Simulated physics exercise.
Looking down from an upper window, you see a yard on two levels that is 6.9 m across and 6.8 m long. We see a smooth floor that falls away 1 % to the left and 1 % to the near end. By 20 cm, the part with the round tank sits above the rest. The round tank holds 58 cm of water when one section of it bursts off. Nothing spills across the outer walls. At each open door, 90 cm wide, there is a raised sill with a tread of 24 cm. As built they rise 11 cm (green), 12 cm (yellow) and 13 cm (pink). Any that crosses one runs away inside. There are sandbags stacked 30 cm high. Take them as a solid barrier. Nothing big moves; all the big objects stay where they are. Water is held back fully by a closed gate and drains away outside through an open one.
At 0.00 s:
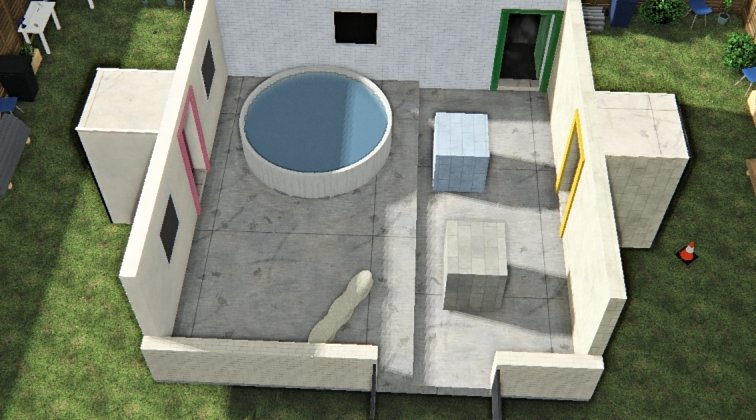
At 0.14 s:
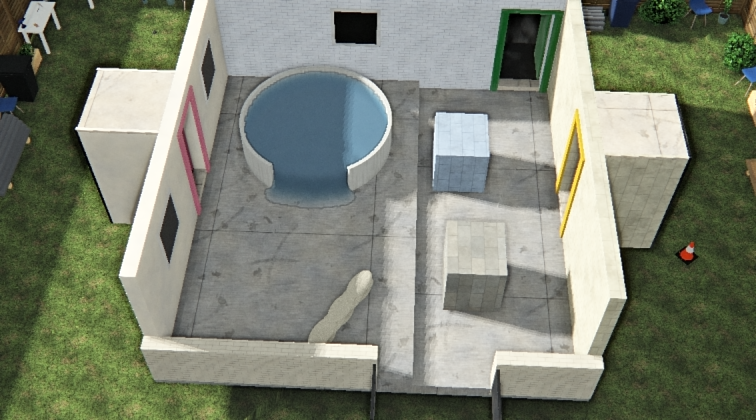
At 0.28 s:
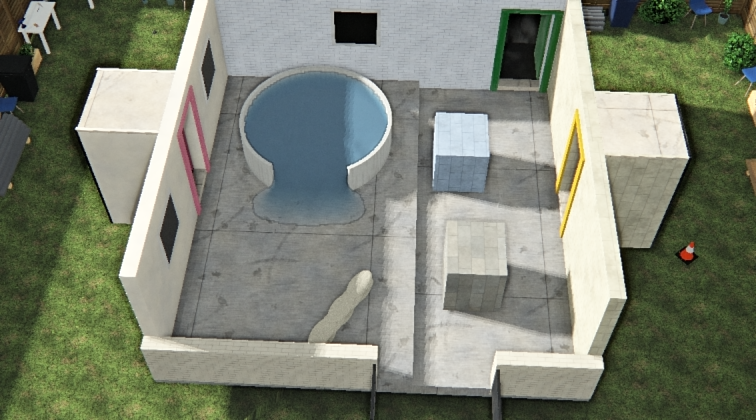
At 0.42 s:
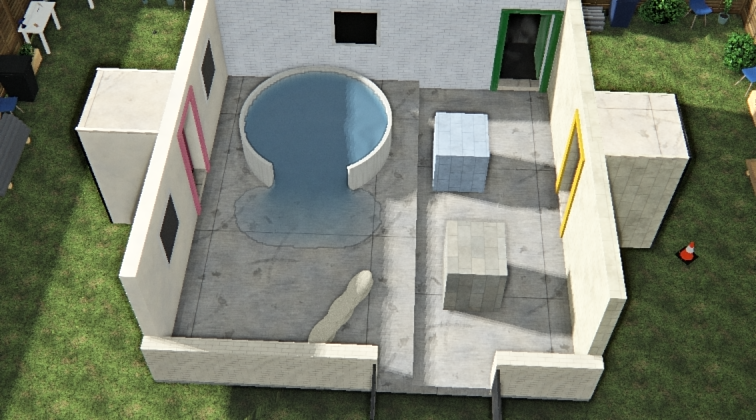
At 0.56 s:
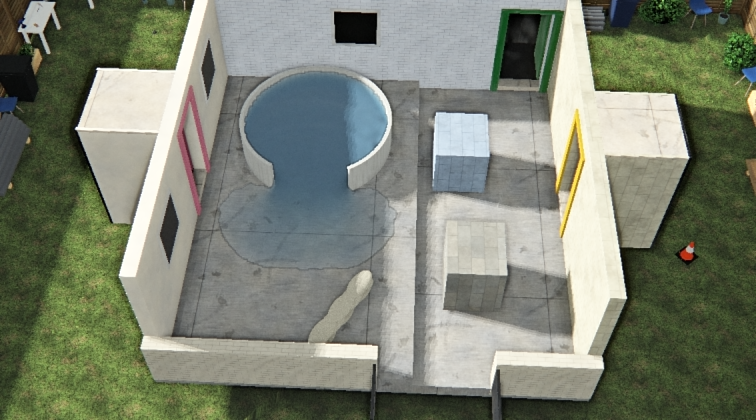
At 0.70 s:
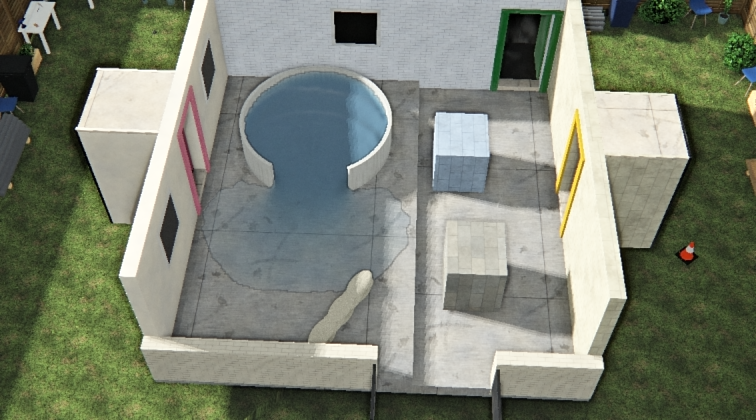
A round white tank of blue water stands at the back left of a grey-floored, walled yard seen from high above, with grass outside. A pink doorway is on the left, a green one at the back and a yellow one on the right, near two blocks, pale blue and grey. The tank's front opens and water spreads thinly across the floor towards the pale sandbags, while the camera stays still.
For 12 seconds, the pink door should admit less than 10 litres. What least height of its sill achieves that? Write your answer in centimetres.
Close to 14.5 cm is just enough.
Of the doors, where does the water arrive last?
It's the green door.
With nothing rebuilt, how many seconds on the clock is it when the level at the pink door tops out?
9.0 s.
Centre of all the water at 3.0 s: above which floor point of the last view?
The centre of all the water is around (298, 216).
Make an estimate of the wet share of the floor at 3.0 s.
Some 40 per cent is wet.
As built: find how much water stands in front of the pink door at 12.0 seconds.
The depth there is around 14.0 cm.
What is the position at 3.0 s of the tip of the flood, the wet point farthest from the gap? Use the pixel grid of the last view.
At about (542, 377).
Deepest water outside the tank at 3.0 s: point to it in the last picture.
About (189, 358).
After 1.4 s water covers 30 % of the floor, deepest (31 cm) near (305, 201); 2 cm at the pink door, 0 litres in over its 13 cm sill.
After 3.0 s water covers 40 % of the floor, deepest (46 cm) near (189, 358); 2 cm at the pink door, 0 litres in over its 13 cm sill.
After 12.0 s water covers 95 % of the floor, deepest (18 cm) near (212, 155); 14 cm at the pink door, 23 litres in over its 13 cm sill.
At the pink door as built, the water arrived by 1.0 s and peaked near 17 cm at 9.0 s.
Run again over the same 12 s with other heights there, 24 litres in over 13 cm, 1 litre over 18 cm. The limit of 10 litres is kept from about 14.5 cm up.
